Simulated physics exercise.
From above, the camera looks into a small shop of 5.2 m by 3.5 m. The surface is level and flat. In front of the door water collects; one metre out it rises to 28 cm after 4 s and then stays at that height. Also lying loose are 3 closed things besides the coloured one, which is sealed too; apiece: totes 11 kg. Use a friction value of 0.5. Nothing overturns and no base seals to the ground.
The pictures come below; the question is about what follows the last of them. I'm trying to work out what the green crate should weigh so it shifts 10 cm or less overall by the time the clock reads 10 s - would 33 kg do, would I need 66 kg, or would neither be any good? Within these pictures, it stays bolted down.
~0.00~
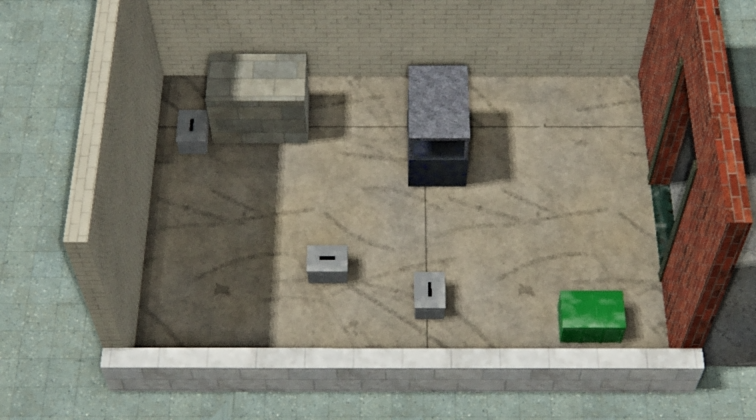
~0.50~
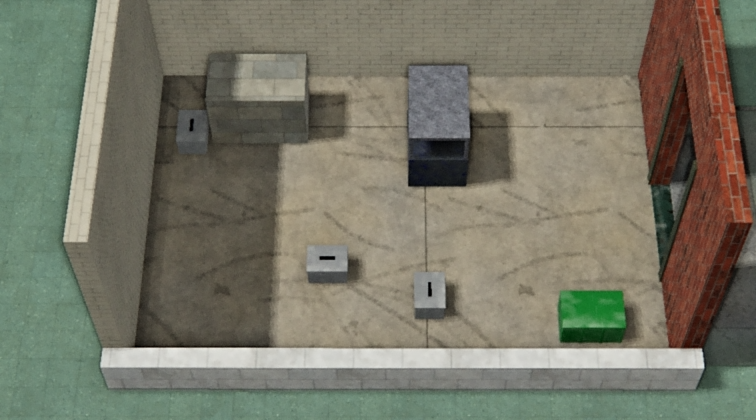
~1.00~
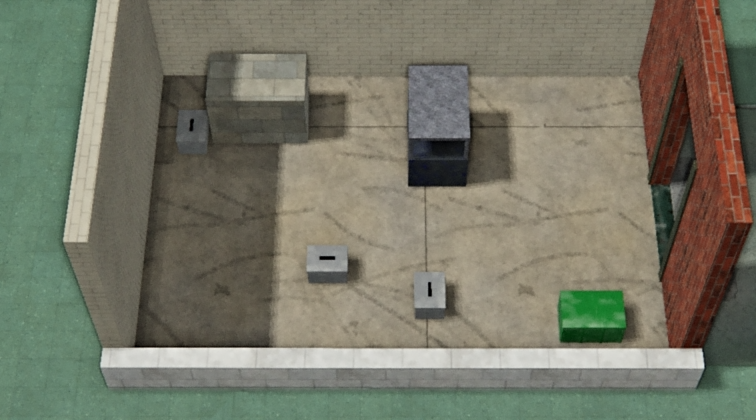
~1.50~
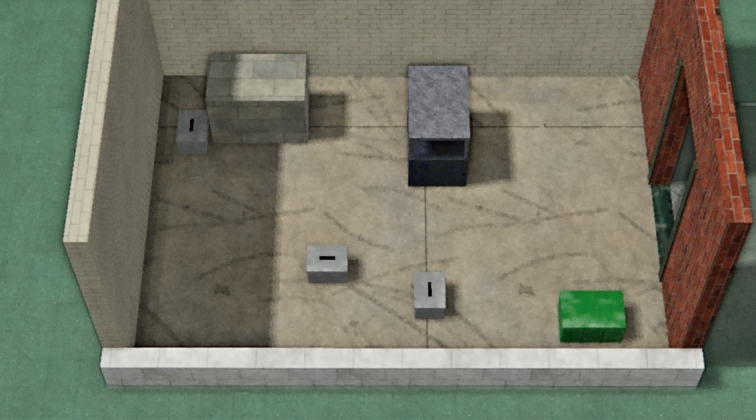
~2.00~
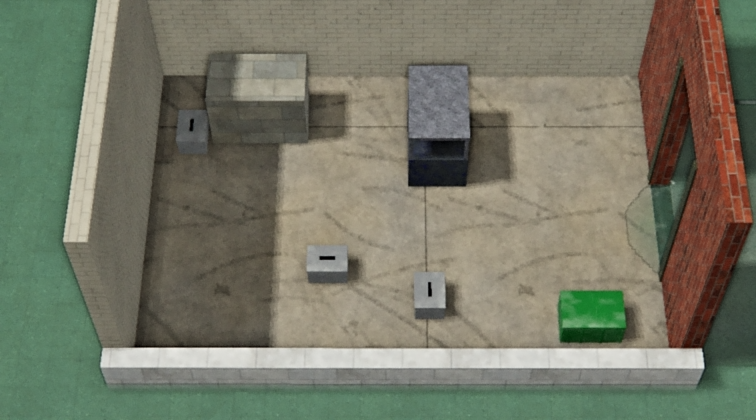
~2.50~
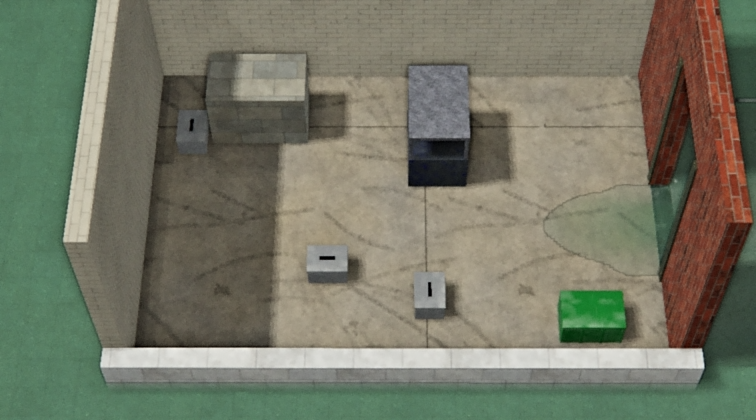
Most likely it will manage with the lighter mass.
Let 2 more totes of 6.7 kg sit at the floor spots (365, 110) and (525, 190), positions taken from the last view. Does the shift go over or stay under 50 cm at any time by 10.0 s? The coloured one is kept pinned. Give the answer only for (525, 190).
For that spot the answer is greater than that.
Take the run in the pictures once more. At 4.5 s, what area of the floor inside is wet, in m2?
The covered patch comes to about 8.0 m2.
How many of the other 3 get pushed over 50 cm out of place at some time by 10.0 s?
I get 3.
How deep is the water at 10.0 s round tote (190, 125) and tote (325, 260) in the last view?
Depths: Near 18 cm, then near 12 cm.
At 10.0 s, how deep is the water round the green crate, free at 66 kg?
Something like 5 centimetres.
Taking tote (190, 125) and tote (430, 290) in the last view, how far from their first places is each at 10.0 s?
In that order: 50 cm, 250 cm.
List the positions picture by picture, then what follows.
The green crate at (593, 309), on the bottom; 0.0 m2 under water; 0 of 4 have shifted, in the first frame.
The green crate at (593, 309), on the bottom; 0.0 m2 under water; 0 of 4 have shifted, in the second frame.
The green crate at (593, 309), on the bottom; water covers 0.0 m2; 0 of 4 have shifted, in the third frame.
The green crate at (593, 309), on the bottom; 0.0 m2 under water; 0 of 4 have shifted, in the fourth frame.
The green crate at (593, 309), on the bottom; water covers 0.2 m2; 0 of 4 have shifted, in the fifth frame.
The green crate at (593, 309) rests on the ground; water covers 0.8 m2; 0 of 4 have shifted, in the sixth frame.
After 3.5 s the green crate would be 0 cm from its start with 33 kg and 0 cm from its start with 66 kg; 2 cm of water round it then.
After 4.5 s the green crate would be 0 cm from its start with 33 kg and 0 cm from its start with 66 kg; 3 cm of water round it then.
After 7.0 s the green crate would be 0 cm from its start with 33 kg and 0 cm from its start with 66 kg; 4 cm of water round it then.
After 10.0 s the green crate would be 0 cm from its start with 33 kg and 0 cm from its start with 66 kg; 5 cm of water round it then.
